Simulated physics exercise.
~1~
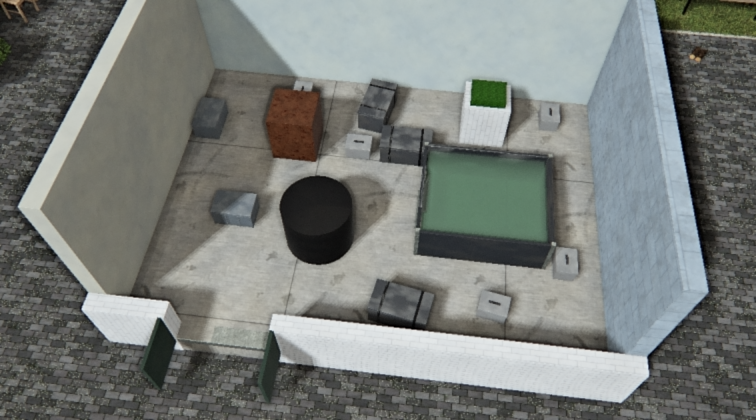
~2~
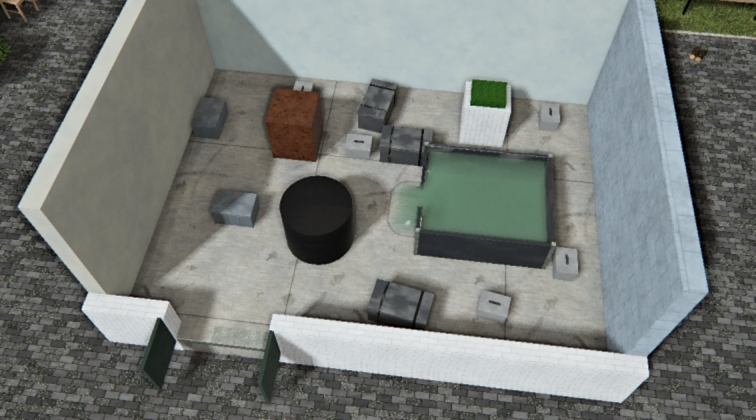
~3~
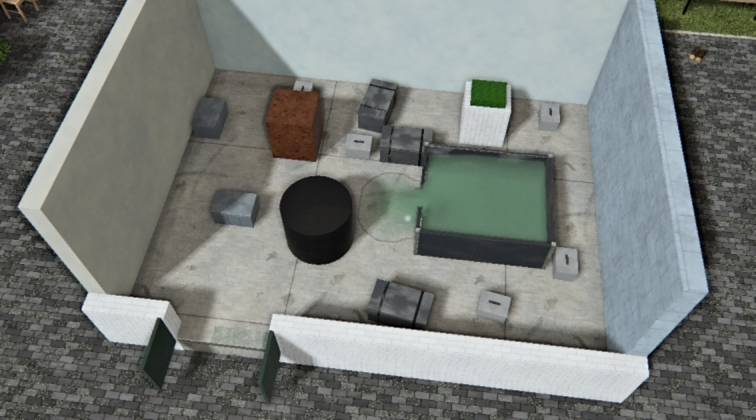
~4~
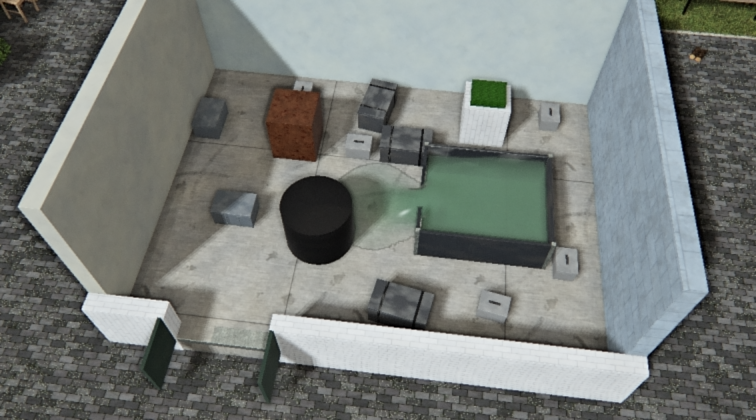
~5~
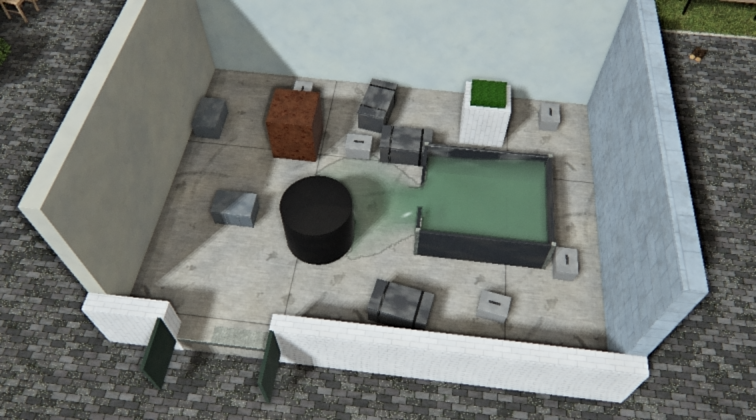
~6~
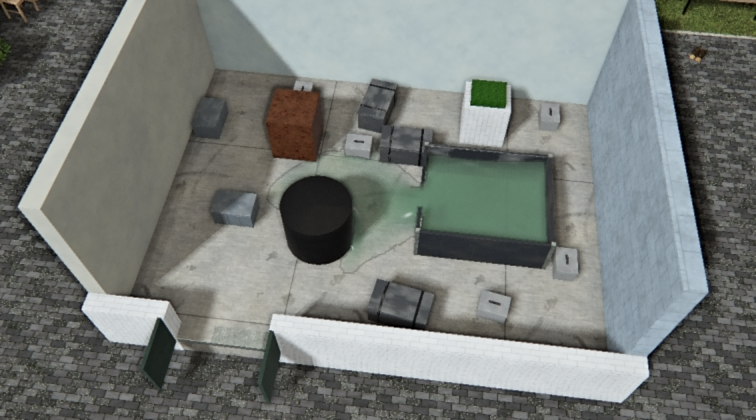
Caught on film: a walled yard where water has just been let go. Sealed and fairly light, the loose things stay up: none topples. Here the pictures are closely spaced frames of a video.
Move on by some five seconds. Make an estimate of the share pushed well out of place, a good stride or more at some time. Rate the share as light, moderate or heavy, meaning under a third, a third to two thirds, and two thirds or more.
Light.
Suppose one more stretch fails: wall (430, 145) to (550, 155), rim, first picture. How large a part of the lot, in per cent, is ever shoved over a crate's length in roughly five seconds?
About 60 per cent.
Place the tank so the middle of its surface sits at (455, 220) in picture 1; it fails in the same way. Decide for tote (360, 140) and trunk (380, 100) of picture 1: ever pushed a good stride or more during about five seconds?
First one: Covered that distance; second one: Stayed short.
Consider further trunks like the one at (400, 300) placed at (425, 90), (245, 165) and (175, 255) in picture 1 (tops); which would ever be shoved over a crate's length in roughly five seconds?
Copy one: Barely shifts; copy two: Slides well clear; copy three: Barely shifts.
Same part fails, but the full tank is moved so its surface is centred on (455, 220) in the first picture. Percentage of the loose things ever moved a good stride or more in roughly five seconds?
I reckon around 20 percent of them.
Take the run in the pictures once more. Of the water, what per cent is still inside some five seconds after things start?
Estimate: About 98 %.
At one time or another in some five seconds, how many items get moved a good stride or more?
The total is 0.
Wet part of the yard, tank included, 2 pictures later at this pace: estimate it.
It comes to some 25 in a hundred.
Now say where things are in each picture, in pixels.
A tote at (359, 142) rests on the ground; a tote at (567, 260), on the bottom; 0 of 10 have shifted, in the first picture.
A tote at (359, 142) rests on the ground; a tote at (567, 260), on the bottom; 0 of 10 have shifted, in the second picture.
A tote at (359, 142), on the bottom; a tote at (567, 260), on the bottom; 0 of 10 have shifted, in the third picture.
A tote at (359, 142), on the bottom; a tote at (567, 260) rests on the ground; 0 of 10 have shifted, in the fourth picture.
A tote at (359, 142) rests on the ground; a tote at (567, 260) rests on the ground; 0 of 10 have shifted, in the fifth picture.
A tote at (359, 142) rests on the ground; a tote at (567, 260), on the bottom; 0 of 10 have shifted, in the sixth picture.
A moment on, 0 of 10 are well off their spots; 0 afloat.
Next, 0 of 10 are well off their spots; 0 afloat.
Later, 0 of 10 are well off their spots; 1 afloat.
In the end, 0 of 10 are well off their spots, and 0 have been at some point; 2 afloat.
